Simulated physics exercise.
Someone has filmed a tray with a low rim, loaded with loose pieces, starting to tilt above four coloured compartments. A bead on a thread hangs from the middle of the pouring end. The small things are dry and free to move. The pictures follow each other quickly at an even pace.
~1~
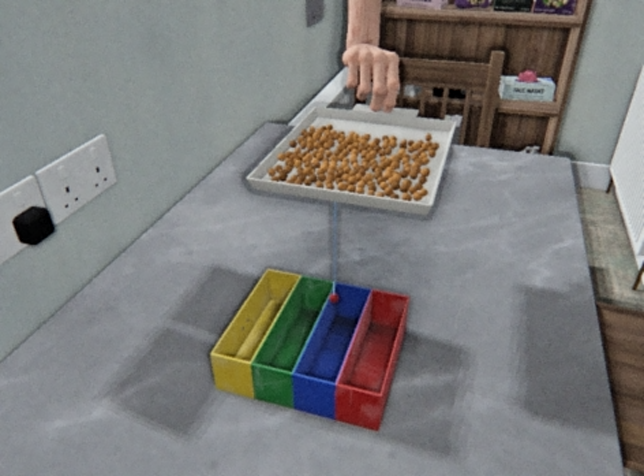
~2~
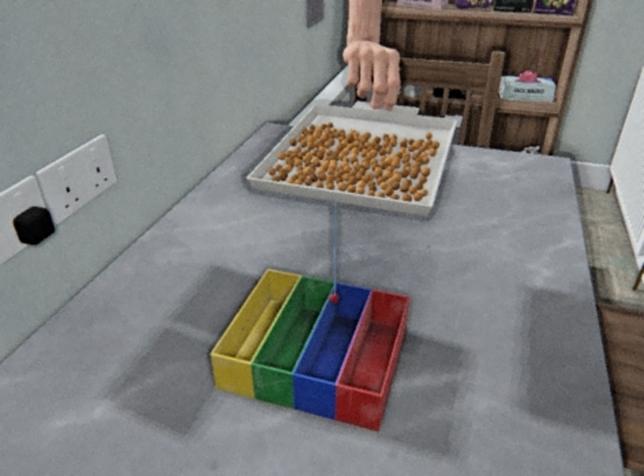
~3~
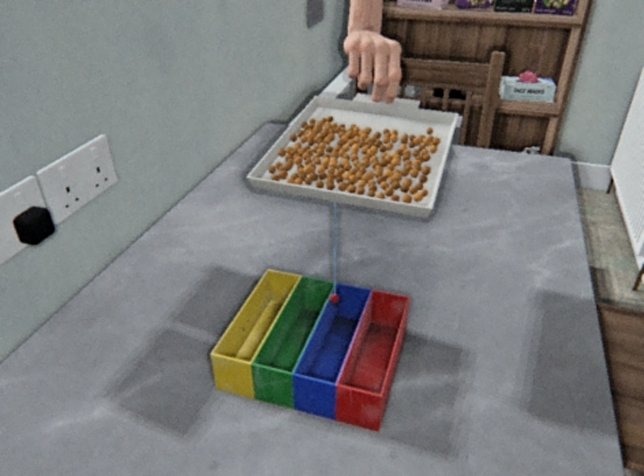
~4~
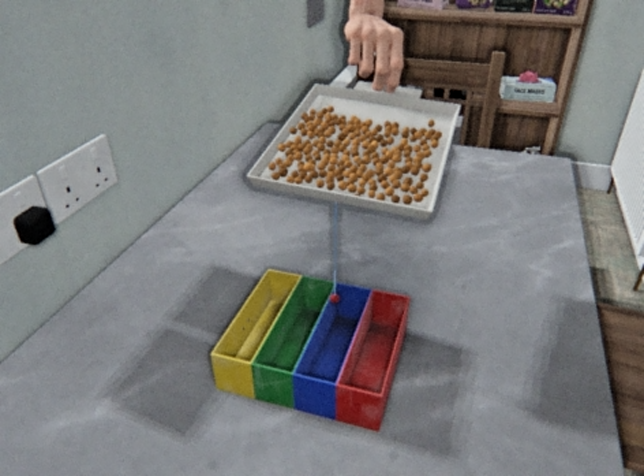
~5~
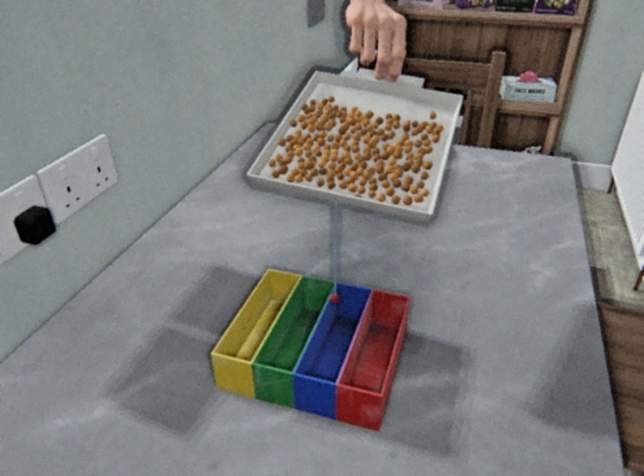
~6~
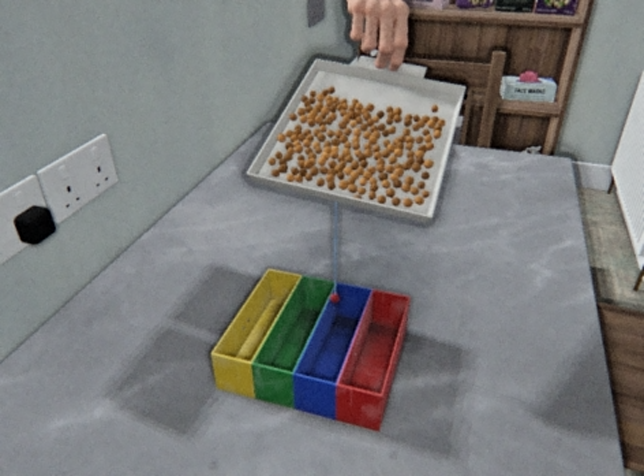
A hand holds a pale, low-rimmed tray of roasted chickpeas level above yellow, green, blue and red compartments on a grey surface. The hand then gradually raises the far side, tilting the tray slightly toward its near right corner, while the chickpeas stay spread across it and the compartments remain still and empty.
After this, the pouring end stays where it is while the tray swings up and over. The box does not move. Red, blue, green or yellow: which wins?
The red cell gets the most.
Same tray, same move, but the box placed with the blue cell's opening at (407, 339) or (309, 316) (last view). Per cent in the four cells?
Near 100 % and 30 %.
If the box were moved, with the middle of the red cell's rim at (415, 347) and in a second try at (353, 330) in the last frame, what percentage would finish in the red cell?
First some 40, then 20 per cent.
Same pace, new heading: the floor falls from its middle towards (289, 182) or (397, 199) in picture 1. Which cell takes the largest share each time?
First the yellow one, then red.
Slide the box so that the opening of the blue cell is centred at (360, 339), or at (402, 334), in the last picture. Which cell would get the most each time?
At the first place red, at the second the blue cell.
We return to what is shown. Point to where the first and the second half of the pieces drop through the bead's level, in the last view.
First near (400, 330), later near (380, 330).
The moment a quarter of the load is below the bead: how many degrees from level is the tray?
Near 95 degrees.
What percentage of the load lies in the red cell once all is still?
Close to 30 per cent.
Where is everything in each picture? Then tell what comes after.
The first frame shows corners of the pouring end (253, 177) and (428, 202), level; middle of the load (354, 162), roasted chickpeas; bead on its thread (334, 298); yellow cell (233, 373); green cell (273, 383); blue cell (314, 393); red cell (358, 404).
The second frame shows corners of the pouring end (253, 177) and (428, 203), level; middle of the load (354, 161).
The third frame shows corners of the pouring end (253, 176) and (428, 205), tipped barely, lowest at the right corner; middle of the load (346, 158).
The fourth frame shows corners of the pouring end (253, 174) and (428, 208), tipped a little, lowest at the right corner; middle of the load (347, 153).
The fifth frame shows corners of the pouring end (253, 173) and (428, 210), tipped a little, lowest at the right corner; middle of the load (347, 149).
The sixth frame shows corners of the pouring end (253, 171) and (428, 213), tipped clearly, lowest at the right corner; middle of the load (348, 145); yellow cell (233, 372); green cell (273, 383); blue cell (315, 393); red cell (359, 404).
Just after the last frame, tray tipped steeply; almost all on the tray; just a few falling or outside the box.
A moment on, tray tipped past a quarter turn; just a few on the tray; roughly a quarter in the red cell; about a tenth in the blue cell; about a tenth in the green cell; roughly half falling or outside the box.
Further on, tray tipped past a quarter turn; roughly a third in the red cell; about a tenth in the blue cell; about a tenth in the green cell; roughly half falling or outside the box.
When it is over, tray tipped past a quarter turn; roughly a third in the red cell; about a tenth in the blue cell; about a tenth in the green cell; not one in the yellow cell; roughly half outside the box.
